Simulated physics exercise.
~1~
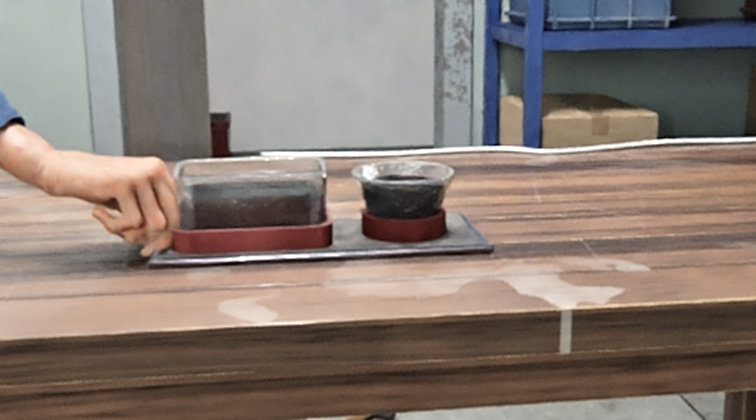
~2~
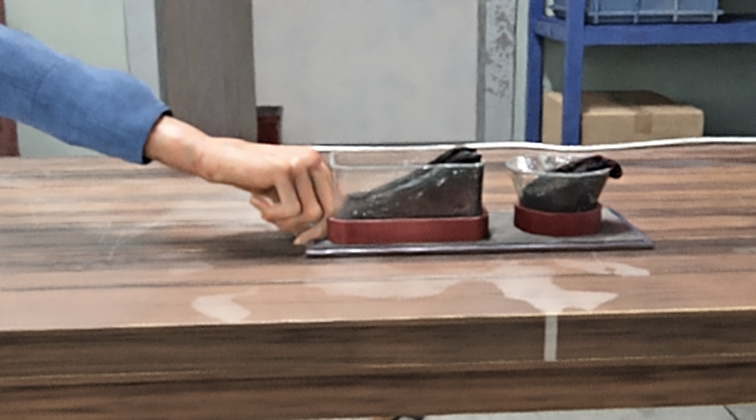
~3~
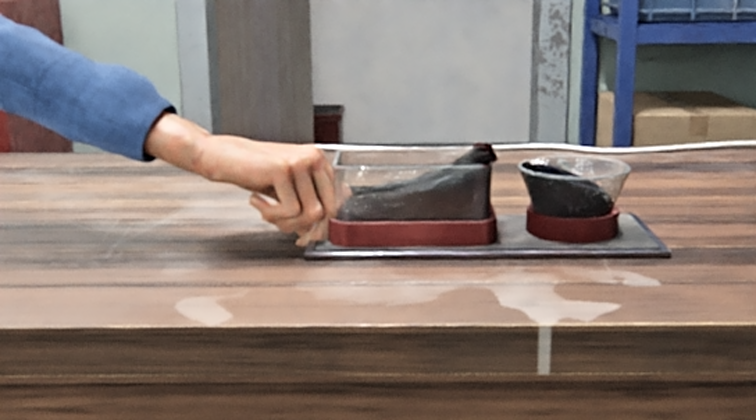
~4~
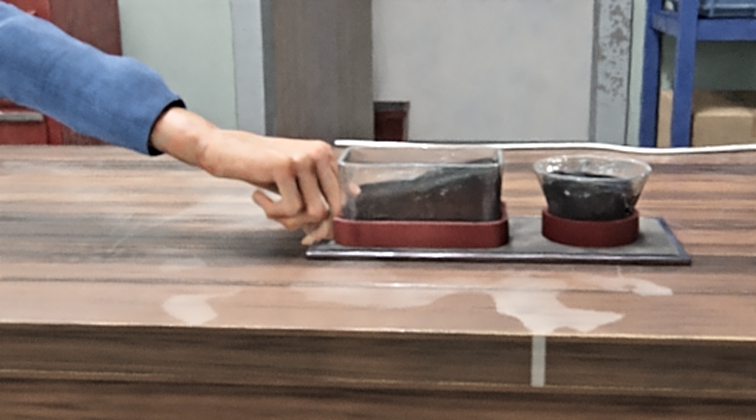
A dark tray carrying a clear rectangular food box and a wide clear cup, both open and holding dark wine, glides right along a wooden table, with a hand at its left end. At first the wine lies nearly level in both containers, which sit snugly in red holders. As the tray comes to a stop, the wine surges up to the right and slops over the rims of both. It then drops back, still heaped against the box's right side. At the end, the tray is at rest with the hand still on it, the wine slightly tilted in the box and nearly level in the cup.
